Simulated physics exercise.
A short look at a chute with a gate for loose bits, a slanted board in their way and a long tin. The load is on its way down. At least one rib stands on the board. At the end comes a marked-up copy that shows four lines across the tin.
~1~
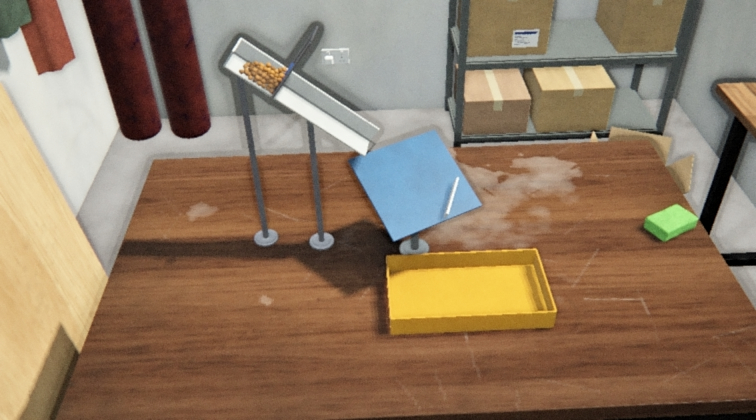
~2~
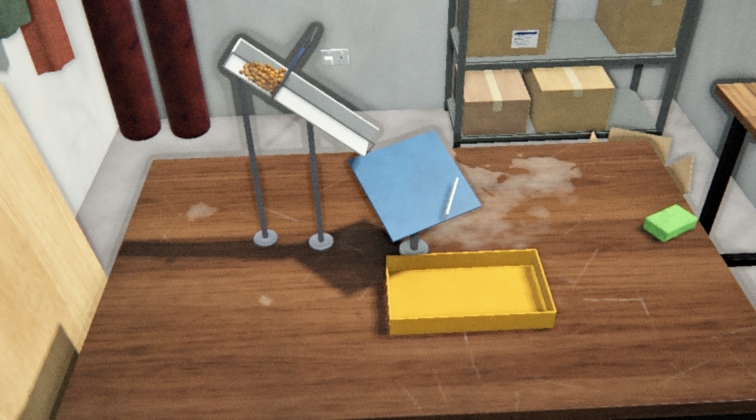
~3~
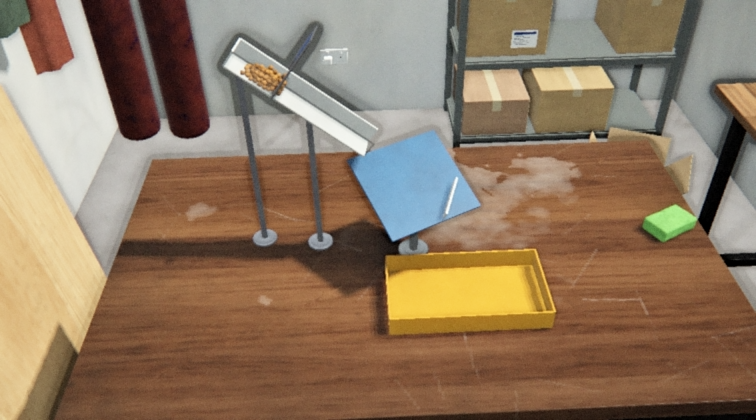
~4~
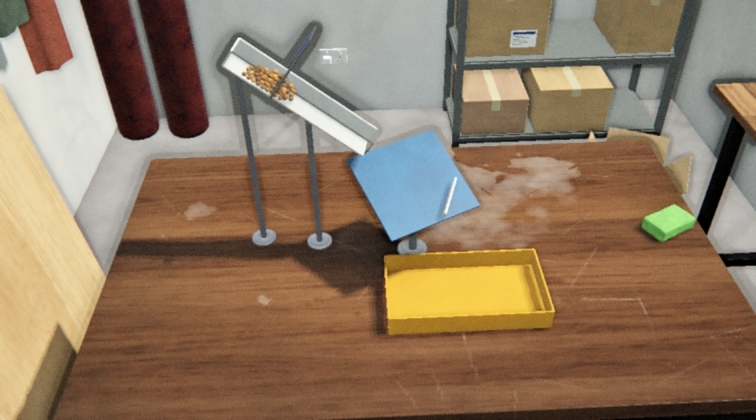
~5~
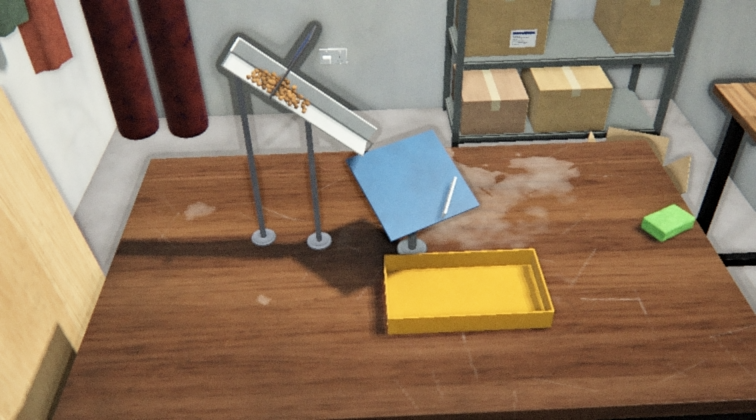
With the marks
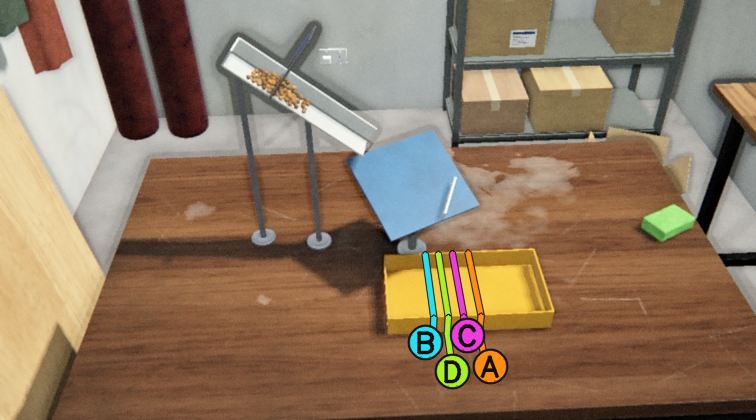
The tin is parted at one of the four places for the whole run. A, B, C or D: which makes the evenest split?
Line D.
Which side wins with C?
The left side.
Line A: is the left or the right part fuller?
The left side.
On the marked copy, line A crosses the front rim at (481, 314); line B crosses the front rim at (433, 316); line C crosses the front rim at (463, 315); line D crosses the front rim at (448, 316).
Choosing A, of what is caught, all on the left of the divider, none on the right.
Choosing B, of what is caught, a small part on the left of the divider, nearly all on the right.
Choosing C, of what is caught, most on the left of the divider, a small part on the right.
Choosing D, of what is caught, about half on the left of the divider, about half on the right.
